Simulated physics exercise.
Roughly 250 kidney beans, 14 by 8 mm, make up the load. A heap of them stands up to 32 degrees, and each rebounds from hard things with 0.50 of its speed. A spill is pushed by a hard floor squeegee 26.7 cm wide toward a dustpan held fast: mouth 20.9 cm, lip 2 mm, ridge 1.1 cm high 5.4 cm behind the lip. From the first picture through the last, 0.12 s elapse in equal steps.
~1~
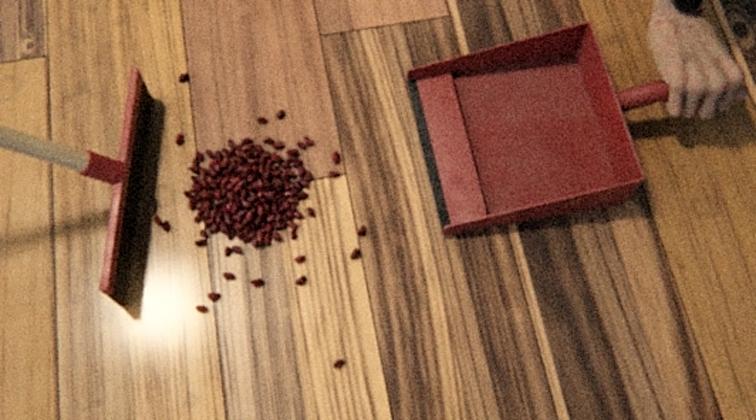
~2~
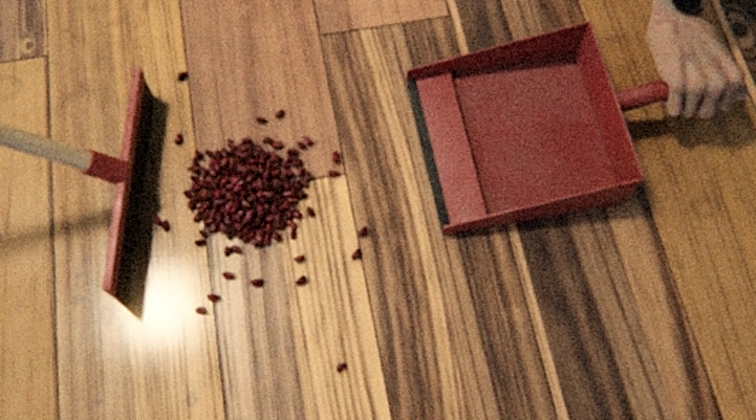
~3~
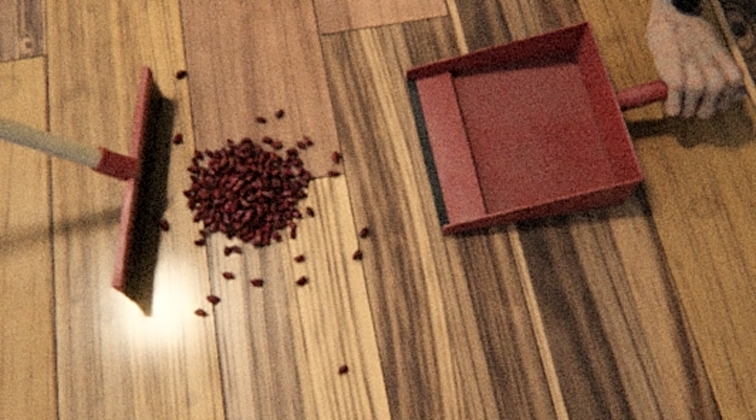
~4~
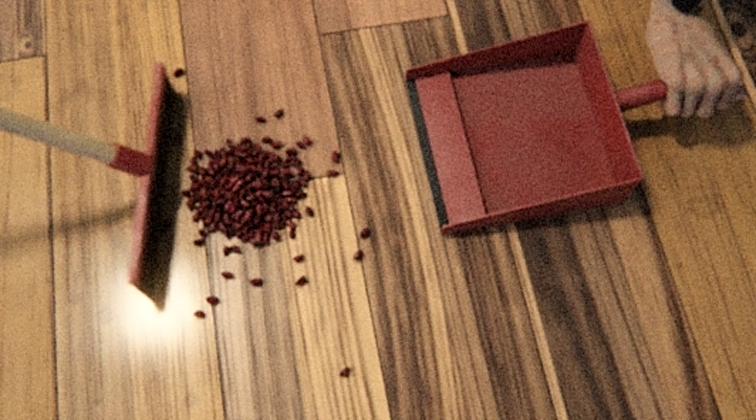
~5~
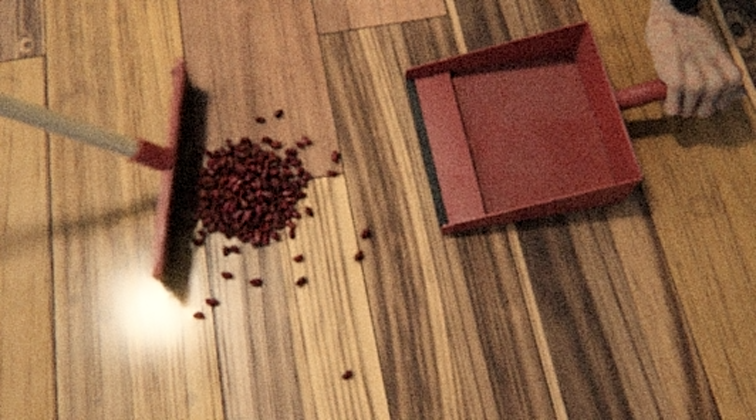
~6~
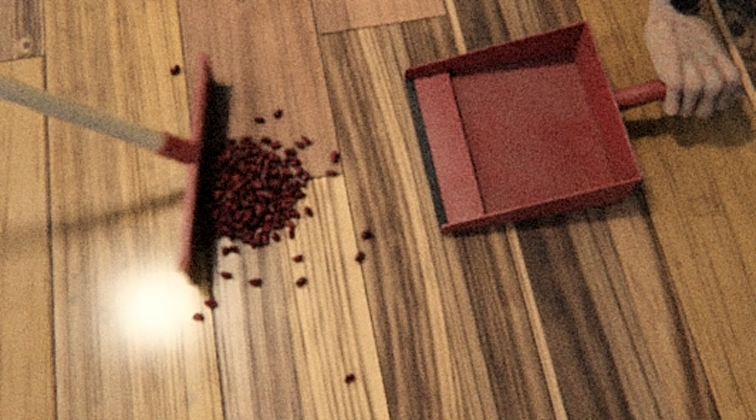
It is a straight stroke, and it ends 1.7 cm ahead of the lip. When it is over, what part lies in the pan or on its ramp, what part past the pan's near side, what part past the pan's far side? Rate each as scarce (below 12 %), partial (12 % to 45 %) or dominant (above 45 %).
Ratings: Pan - dominant; near side - partial; far side - scarce.
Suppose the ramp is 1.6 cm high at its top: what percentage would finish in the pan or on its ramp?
I'd guess close to 50 per cent.
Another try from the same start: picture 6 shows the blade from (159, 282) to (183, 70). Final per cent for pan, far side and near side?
That ends as pan 40, far 0, and near 20.
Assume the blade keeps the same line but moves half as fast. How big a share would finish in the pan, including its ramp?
It would be around 20 per cent.
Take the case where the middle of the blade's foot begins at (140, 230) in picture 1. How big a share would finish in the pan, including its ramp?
It would come to about 55 in a hundred.
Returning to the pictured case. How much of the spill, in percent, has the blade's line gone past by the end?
Close to 0 percent.
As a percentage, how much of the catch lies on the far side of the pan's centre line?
Roughly 50 per cent.
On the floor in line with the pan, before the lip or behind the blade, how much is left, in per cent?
I'd say close to 20 per cent of them.
Then, 0.10 s after the last picture, middle of the blade 13 cm from the lip; 0 % over the lip, far side 0 %, near side 10 %.
Then, 0.17 s after the last picture, middle of the blade 6 cm from the lip; 0 % over the lip, far side 5 %, near side 15 %.
Then, 0.37 s after the last picture, middle of the blade 4 cm from the lip; 55 % over the lip, far side 5 %, near side 20 %.
In the end, pan 55 %, near side 20 %, far side 5 %, in front of the lip or behind the blade 20 %.
